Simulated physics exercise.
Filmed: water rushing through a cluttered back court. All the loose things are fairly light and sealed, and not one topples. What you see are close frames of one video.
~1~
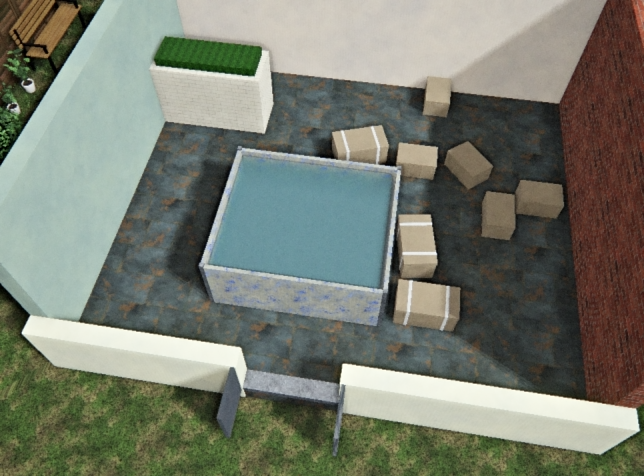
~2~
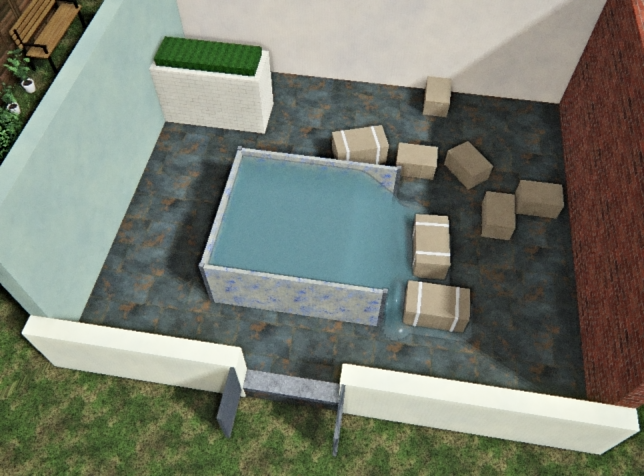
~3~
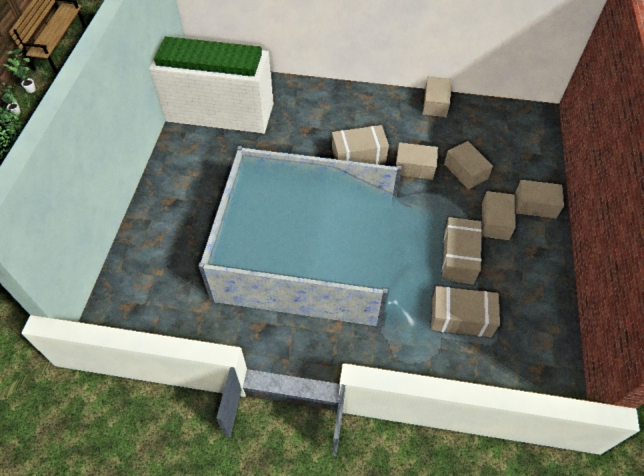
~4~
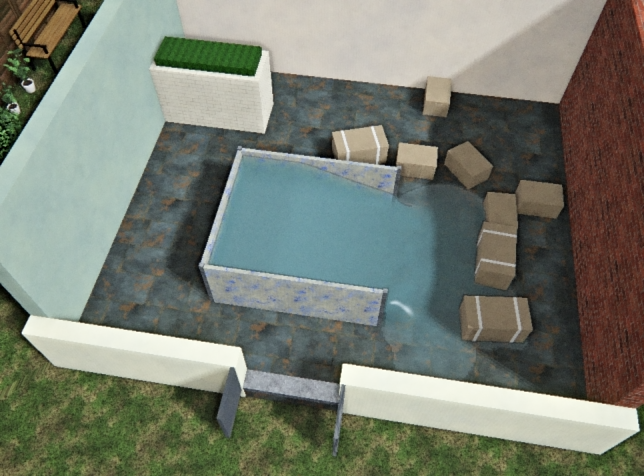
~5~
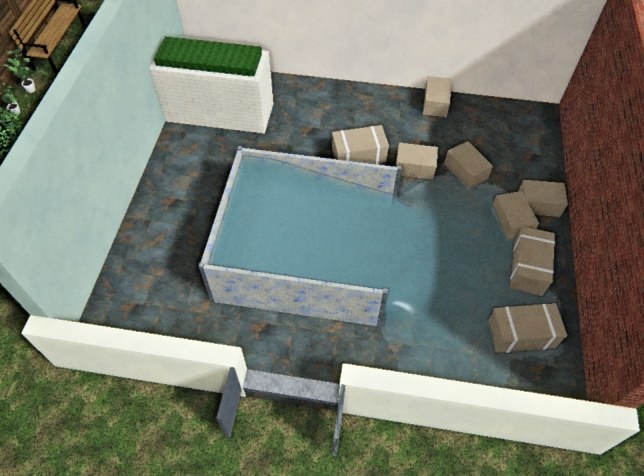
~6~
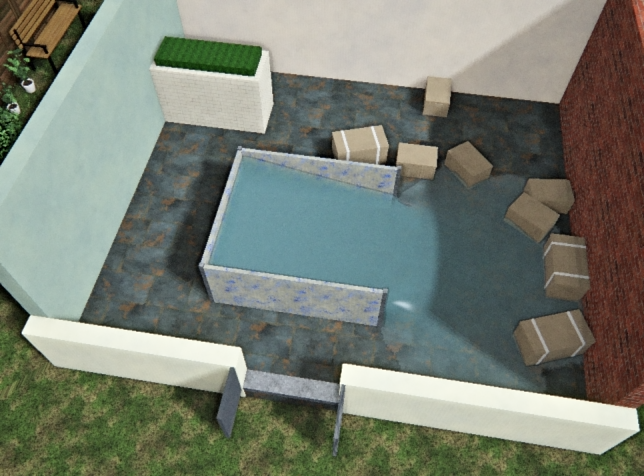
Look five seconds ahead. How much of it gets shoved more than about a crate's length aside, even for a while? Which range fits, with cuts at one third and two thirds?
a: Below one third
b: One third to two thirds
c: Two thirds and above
The answer is c.
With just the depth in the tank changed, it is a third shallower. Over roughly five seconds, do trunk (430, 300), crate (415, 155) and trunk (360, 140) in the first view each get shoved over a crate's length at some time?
Going through them in turn, I'd say got there, then never got there, then never got there.
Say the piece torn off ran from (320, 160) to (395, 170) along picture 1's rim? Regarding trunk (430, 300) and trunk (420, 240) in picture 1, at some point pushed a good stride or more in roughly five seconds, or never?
Lab note, in listed order: Didn't get there; didn't get there.
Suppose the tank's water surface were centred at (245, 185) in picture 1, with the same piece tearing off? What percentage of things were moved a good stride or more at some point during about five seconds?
My reckoning says roughly 90 percent.
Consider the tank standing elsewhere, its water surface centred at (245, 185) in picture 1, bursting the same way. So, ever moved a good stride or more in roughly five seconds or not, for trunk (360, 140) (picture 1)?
It stayed short.
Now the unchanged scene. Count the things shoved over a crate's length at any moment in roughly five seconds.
Count: 8.
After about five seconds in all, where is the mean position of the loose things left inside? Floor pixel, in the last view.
I'd put it roughly at (319, 177).
A moment on, 3 of 8 are well off their spots; 3 afloat.
Next, 5 of 8 are well off their spots; 4 afloat.
Later, 6 of 8 are well off their spots; 4 afloat.
In the end, 8 of 8 are well off their spots, and 8 have been at some point; 6 afloat.
